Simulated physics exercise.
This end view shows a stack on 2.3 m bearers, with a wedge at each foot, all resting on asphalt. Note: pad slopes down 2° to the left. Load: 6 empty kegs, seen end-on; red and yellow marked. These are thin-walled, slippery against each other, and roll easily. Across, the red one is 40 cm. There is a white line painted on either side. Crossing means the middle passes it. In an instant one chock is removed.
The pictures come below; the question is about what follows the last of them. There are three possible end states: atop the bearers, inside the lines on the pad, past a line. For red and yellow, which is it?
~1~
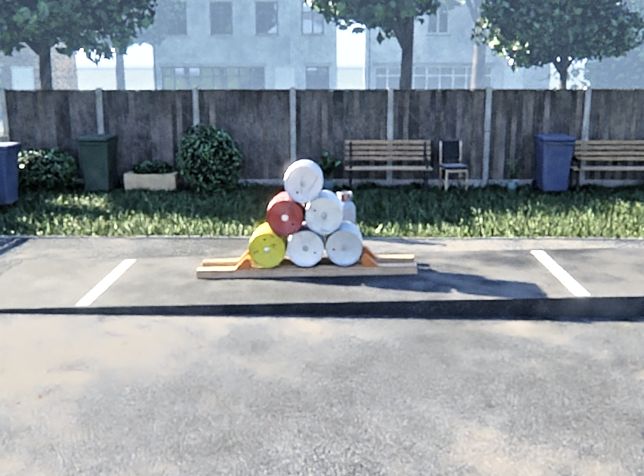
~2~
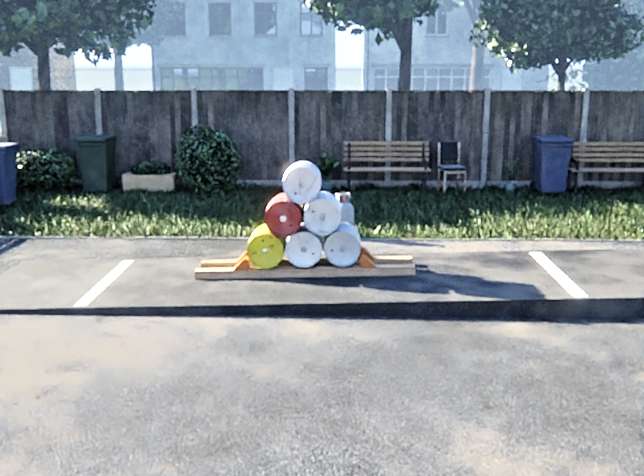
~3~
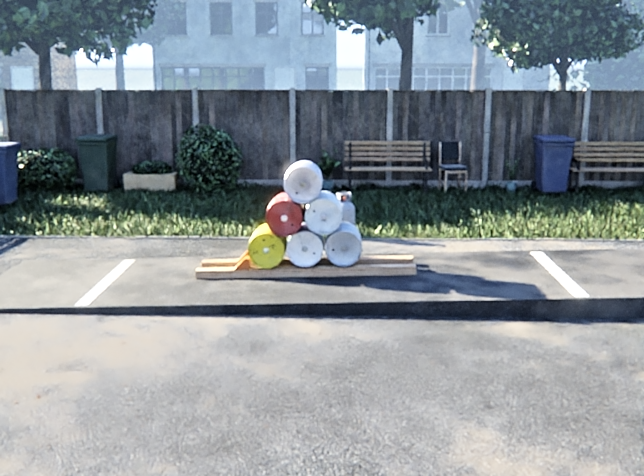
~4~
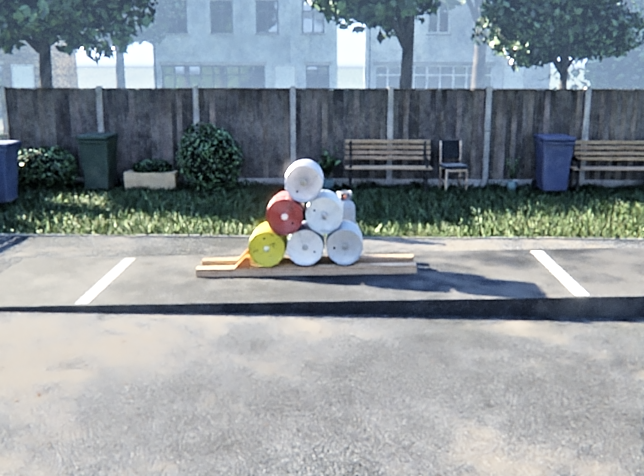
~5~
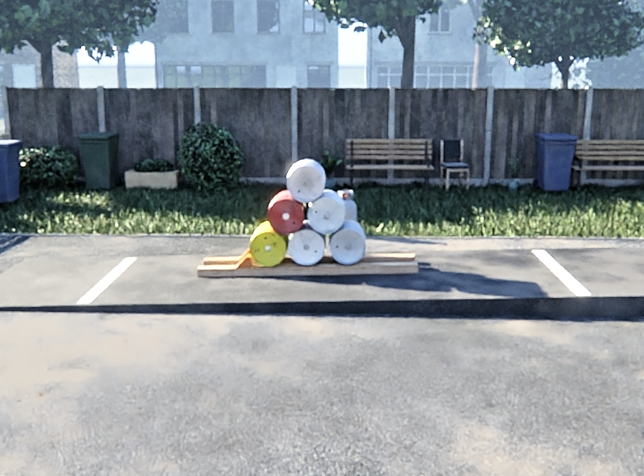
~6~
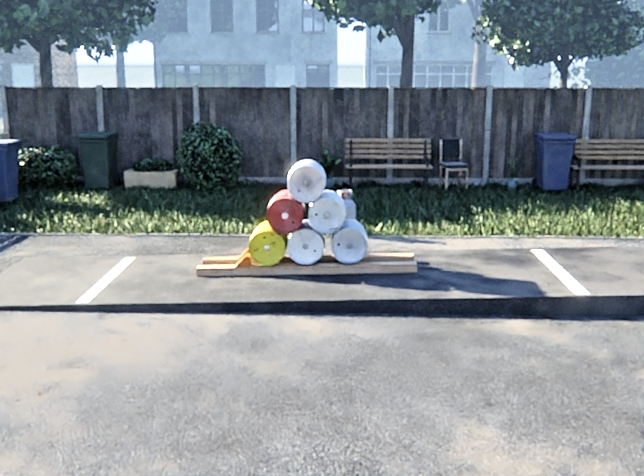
Red: Atop the bearers; yellow: Atop the bearers.
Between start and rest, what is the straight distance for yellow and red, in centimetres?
Yellow 0, red 0.
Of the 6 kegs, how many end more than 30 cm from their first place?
Count: 3.
Another 0.3 s on from the last picture, red is up on others, 95 cm from the bearers' left end; yellow is on the bearers, 75 cm from the bearers' left end; 0 of 6 have crossed.
In the end (4.3 s after the last picture), red is up on others, 95 cm from the bearers' left end; yellow is on the bearers, 75 cm from the bearers' left end; 0 of 6 have crossed.
